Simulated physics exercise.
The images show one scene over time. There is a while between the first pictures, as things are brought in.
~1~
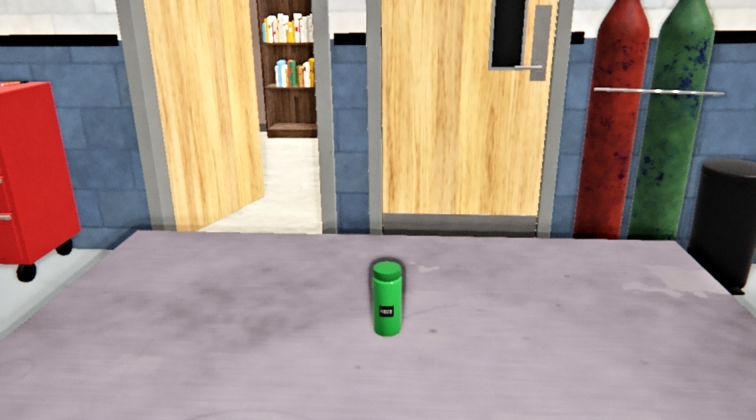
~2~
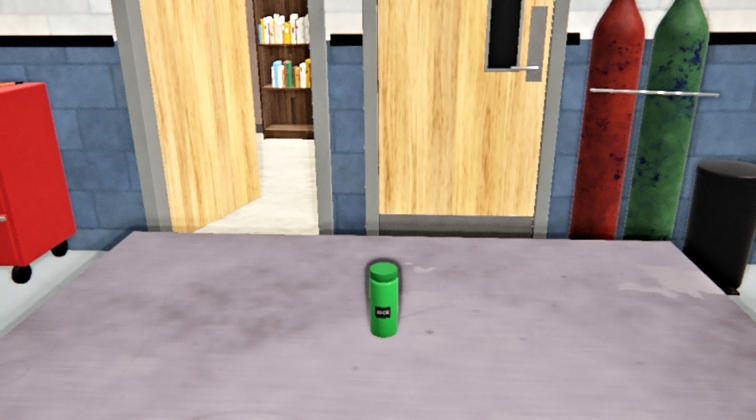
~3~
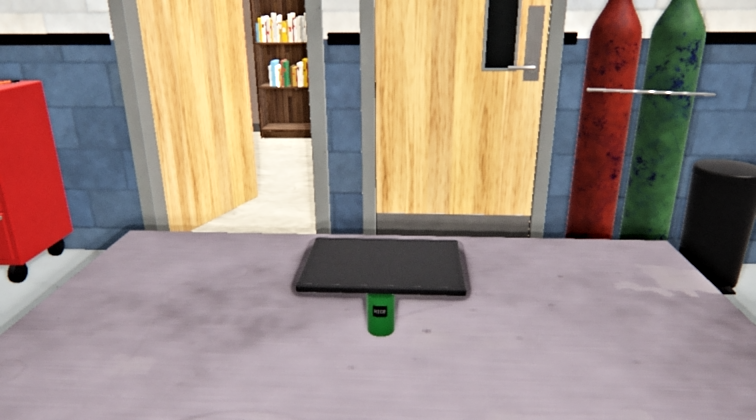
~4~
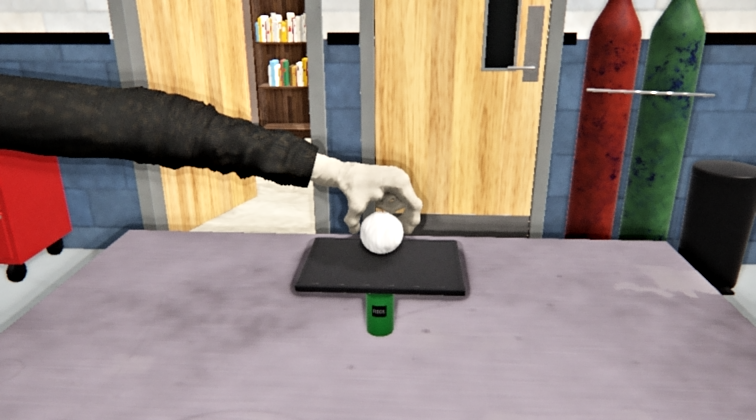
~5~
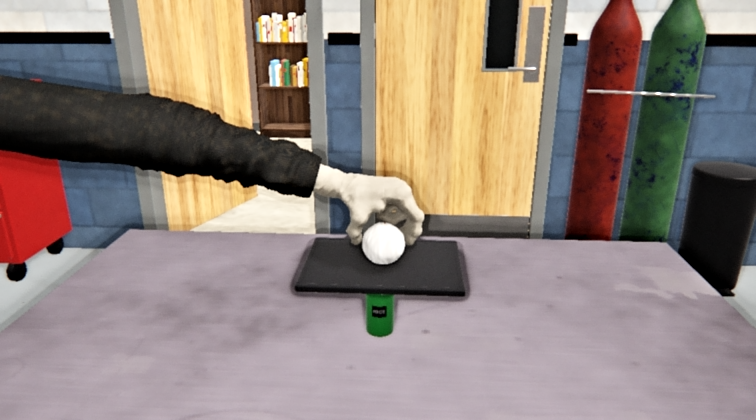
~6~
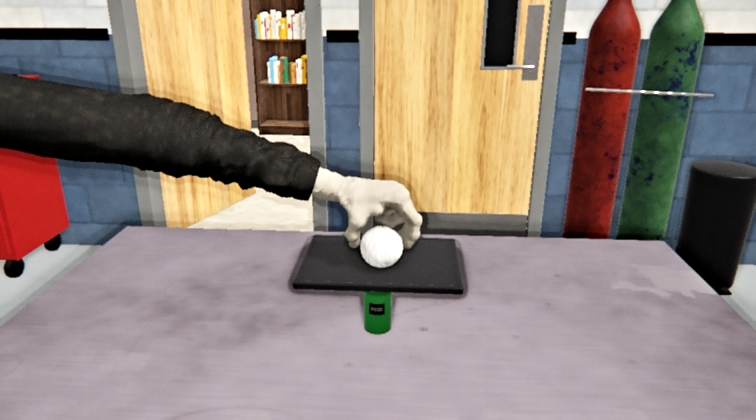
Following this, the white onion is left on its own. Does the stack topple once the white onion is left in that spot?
No, it stays standing.
Then, 0.30 s after the last picture, nothing has stirred.
Then, 0.70 s after the last picture, white onion resting near (382, 247).
At rest, all 3 in place. Seen from the same camera at the end, white onion near (382, 247). The stack holds.
